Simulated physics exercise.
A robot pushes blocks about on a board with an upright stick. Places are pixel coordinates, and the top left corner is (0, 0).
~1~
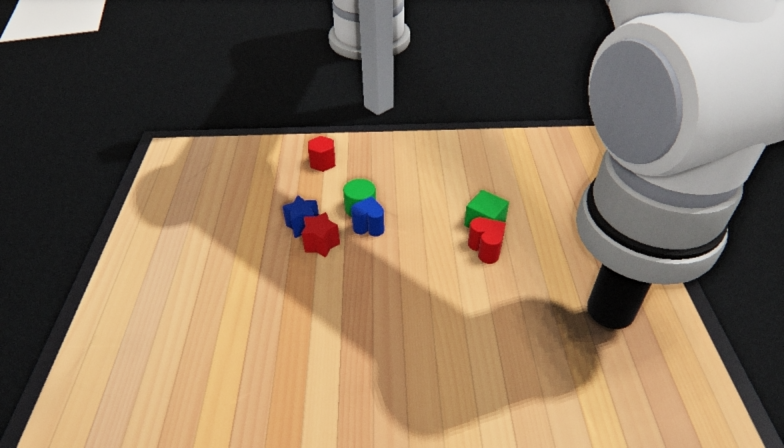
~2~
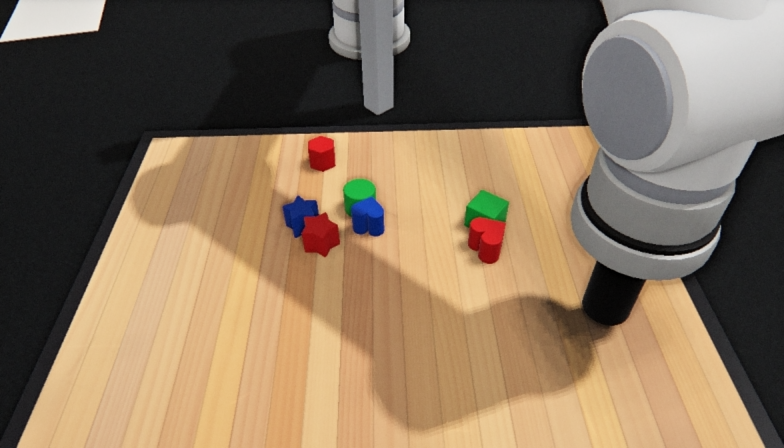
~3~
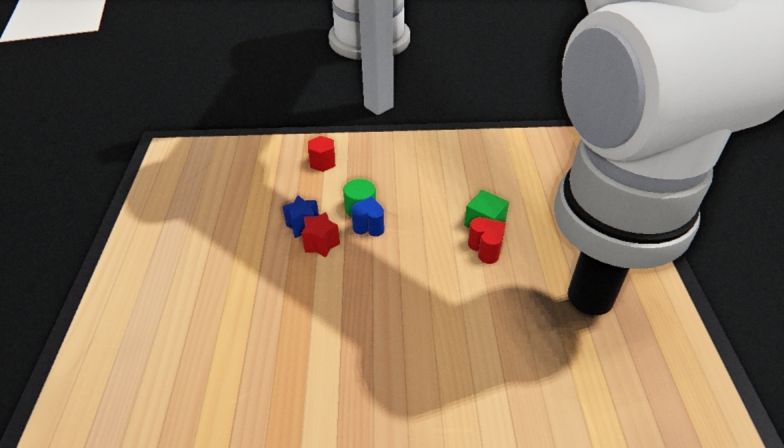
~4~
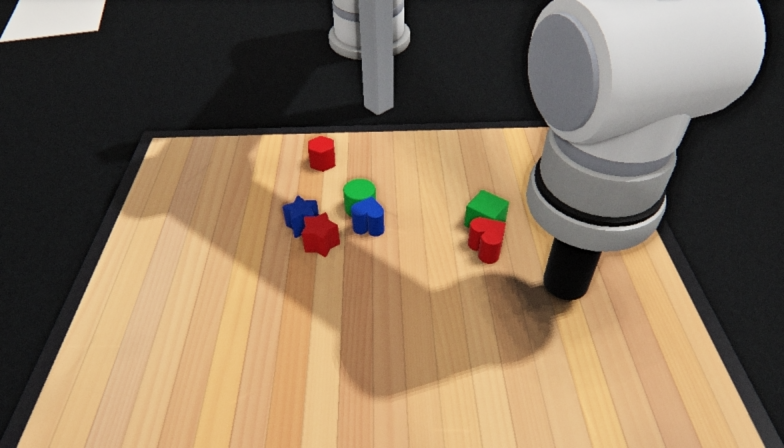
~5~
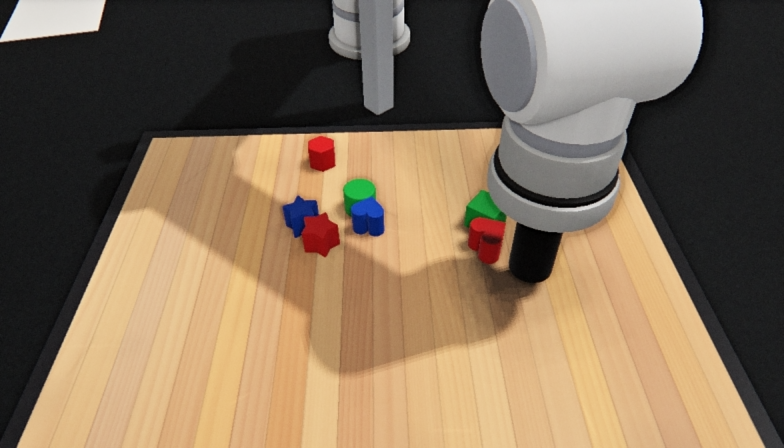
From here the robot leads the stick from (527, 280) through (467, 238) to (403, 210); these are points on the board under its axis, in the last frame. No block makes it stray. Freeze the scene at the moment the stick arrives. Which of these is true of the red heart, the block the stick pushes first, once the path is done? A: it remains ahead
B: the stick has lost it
Choice A: It remains ahead.
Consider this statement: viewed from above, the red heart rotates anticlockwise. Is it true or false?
False.
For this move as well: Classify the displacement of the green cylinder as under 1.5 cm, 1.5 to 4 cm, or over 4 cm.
Its final spot will lie within 1.5 cm of the current one.
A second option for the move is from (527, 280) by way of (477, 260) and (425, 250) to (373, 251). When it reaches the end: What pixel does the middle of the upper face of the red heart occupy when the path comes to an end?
It will end up at (452, 208).
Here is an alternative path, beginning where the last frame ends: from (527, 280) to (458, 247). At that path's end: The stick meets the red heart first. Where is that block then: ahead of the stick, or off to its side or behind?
In front, still.
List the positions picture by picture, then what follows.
In the first picture, lower end of the stick (610, 311), tops of blocks, green cylinder (359, 188), green four-sided block (488, 203), red heart (489, 229).
In the second picture, stick (605, 307), blocks as before.
In the third picture, stick (590, 298), blocks as before.
In the fourth picture, stick (565, 283), blocks as before.
In the fifth picture, stick (530, 267), green cylinder (359, 188), green four-sided block (488, 203), red heart (489, 229).
What follows on the original path. One third of the way, stick (489, 237); green four-sided block (487, 200); red heart (462, 214), turned 20° clockwise.
Two thirds of the way, stick (447, 214); green four-sided block (477, 189), turned 65° clockwise; red heart (423, 191), turned 35° clockwise.
At the end, stick (403, 197); green cylinder not moved; green four-sided block (477, 189), turned 65° clockwise; red heart (386, 172), turned 45° clockwise.
